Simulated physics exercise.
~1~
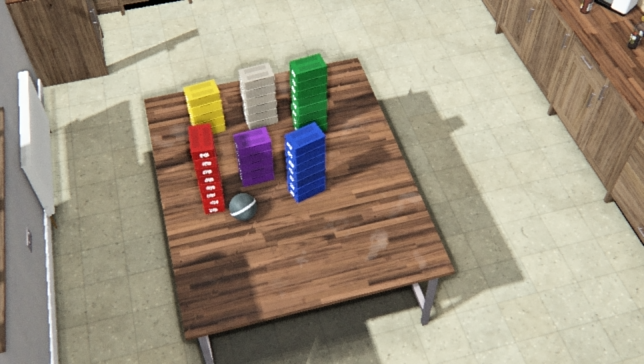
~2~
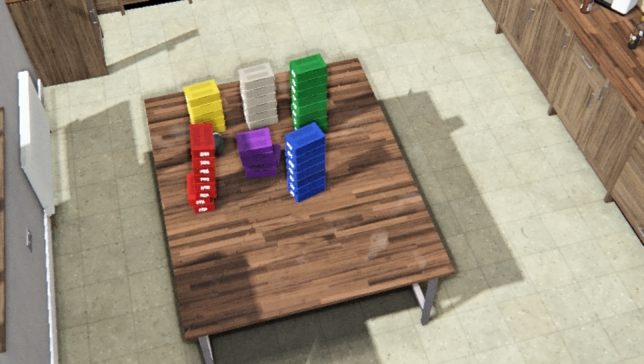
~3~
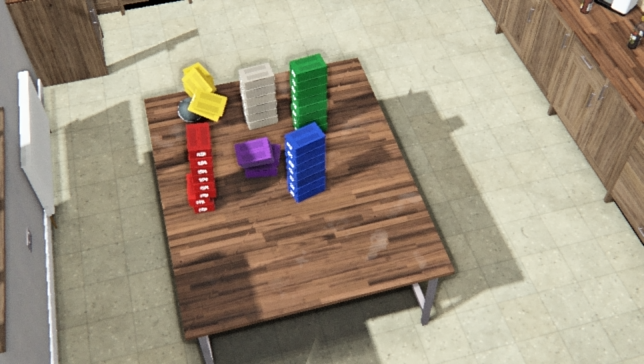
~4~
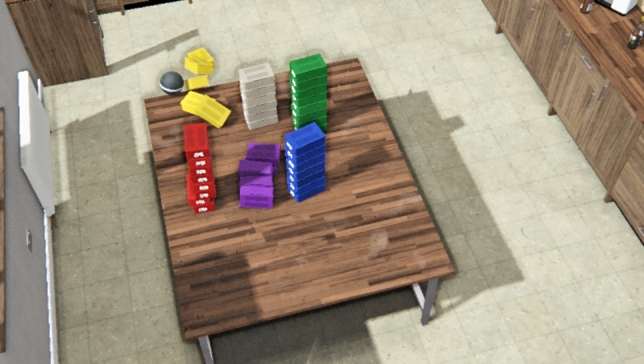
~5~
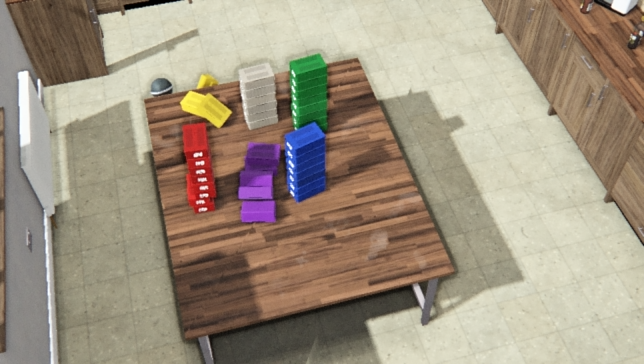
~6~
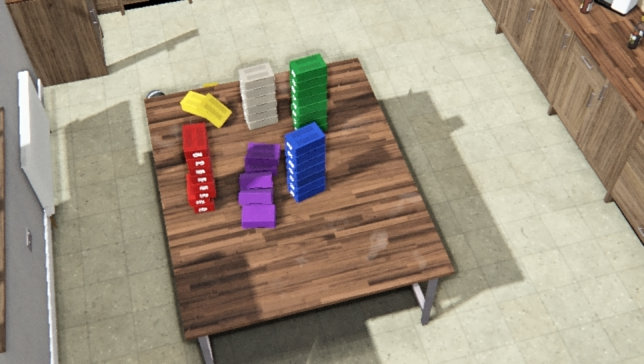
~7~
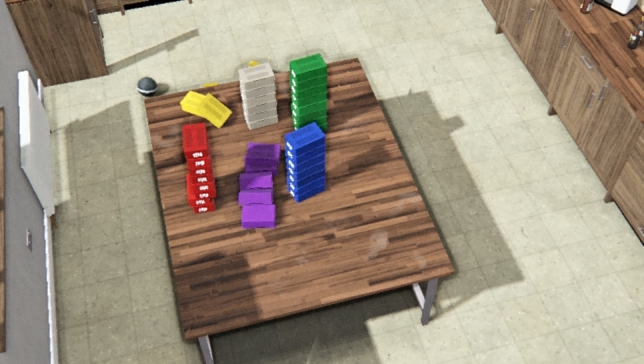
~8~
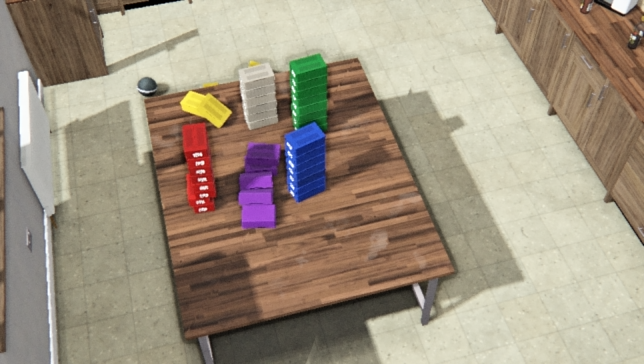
A dark ball rolled between the red and purple stacks on a wooden table and knocked the yellow stack apart, while the purple one toppled forward, and it ended beyond the far left corner with the red, white, green and blue stacks still standing.
